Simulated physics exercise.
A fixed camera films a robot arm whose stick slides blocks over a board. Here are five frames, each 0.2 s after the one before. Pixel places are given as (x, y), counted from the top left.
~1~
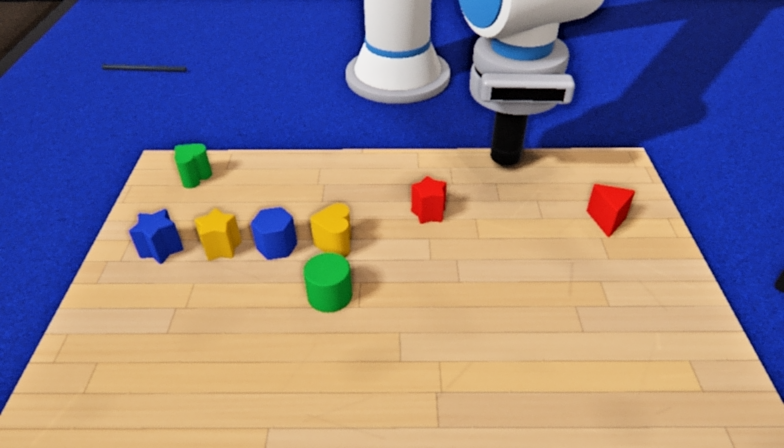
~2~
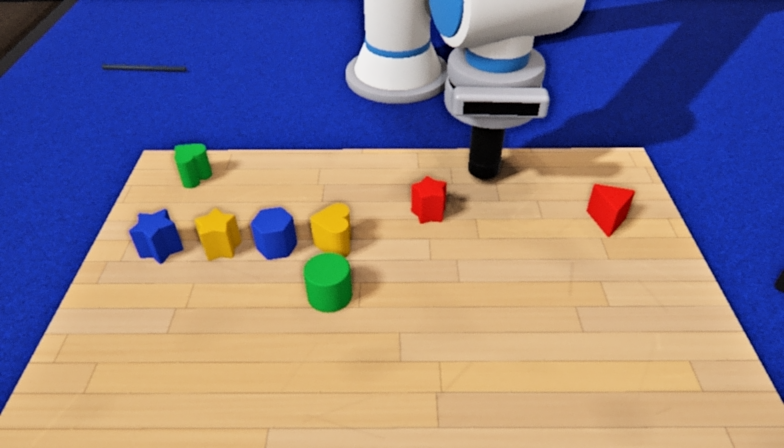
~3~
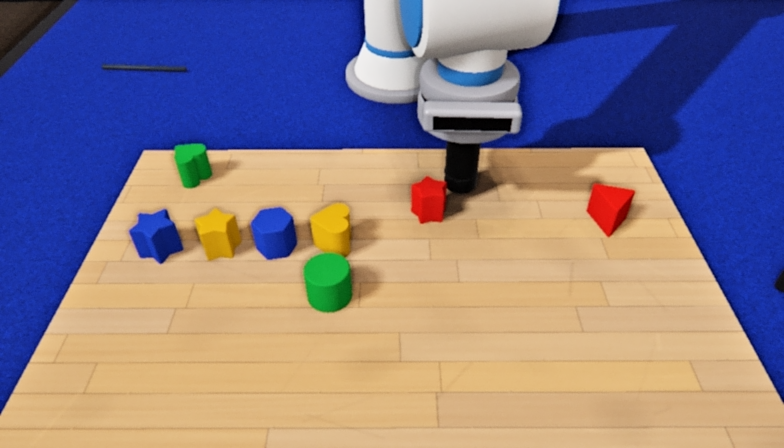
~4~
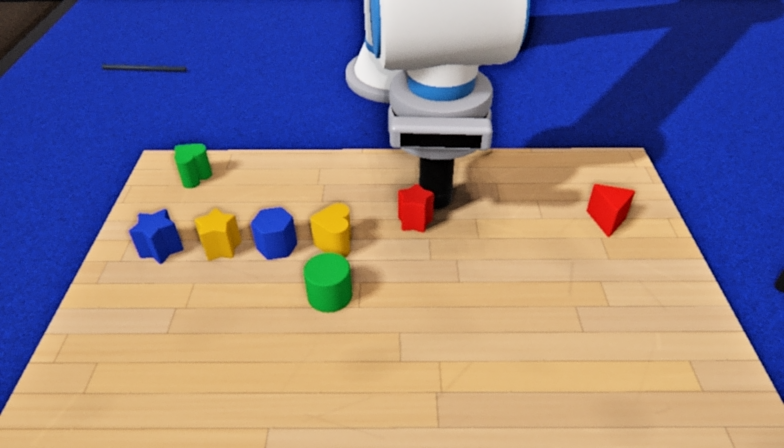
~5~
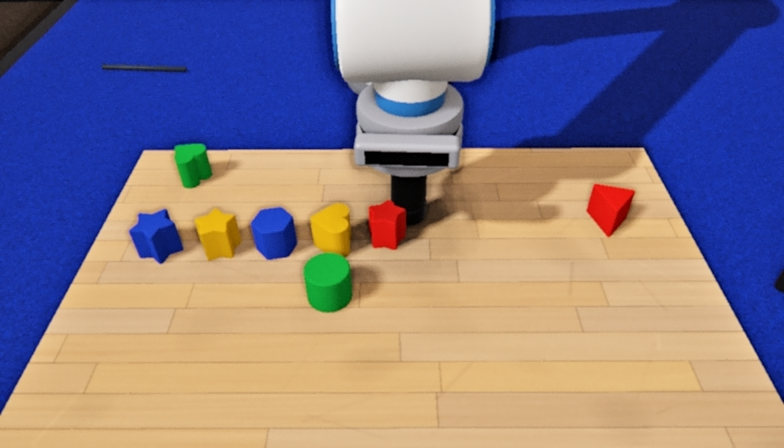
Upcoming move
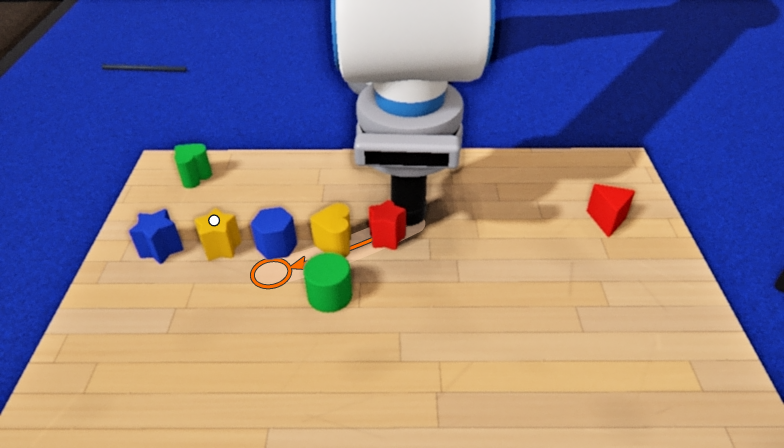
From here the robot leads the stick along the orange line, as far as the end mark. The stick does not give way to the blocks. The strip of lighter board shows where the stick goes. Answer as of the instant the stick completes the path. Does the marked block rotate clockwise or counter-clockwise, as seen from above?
It goes round opposite to clock hands.
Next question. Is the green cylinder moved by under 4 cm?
Yes - that is the case.
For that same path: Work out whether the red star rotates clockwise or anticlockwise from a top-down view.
From the top, the block rotates counterclockwise.
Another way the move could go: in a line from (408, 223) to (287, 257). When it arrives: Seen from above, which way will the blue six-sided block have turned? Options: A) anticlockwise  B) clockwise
B - clockwise.
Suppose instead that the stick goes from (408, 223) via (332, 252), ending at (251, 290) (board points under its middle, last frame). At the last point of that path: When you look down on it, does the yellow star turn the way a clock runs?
Final answer: No.
Path on the board, from (408, 223) over (345, 250) to (271, 273); the dot is on the yellow star.
What follows on the original path. One third of the way, stick (367, 234); yellow heart block (318, 221), turned 40° clockwise; red star (344, 232).
Two thirds of the way, stick (320, 251); yellow star (211, 220), turned 15° anticlockwise; blue six-sided block (249, 216), turned 20° clockwise; green cylinder (317, 281); yellow heart block (277, 227), turned 85° clockwise; red star (300, 255), turned 30° anticlockwise.
At the end, stick (269, 265); yellow star (192, 213), turned 55° anticlockwise; blue six-sided block (234, 207), turned 65° clockwise; green cylinder (316, 283); yellow heart block (236, 230), turned 135° clockwise; red star (274, 273), turned 100° anticlockwise.
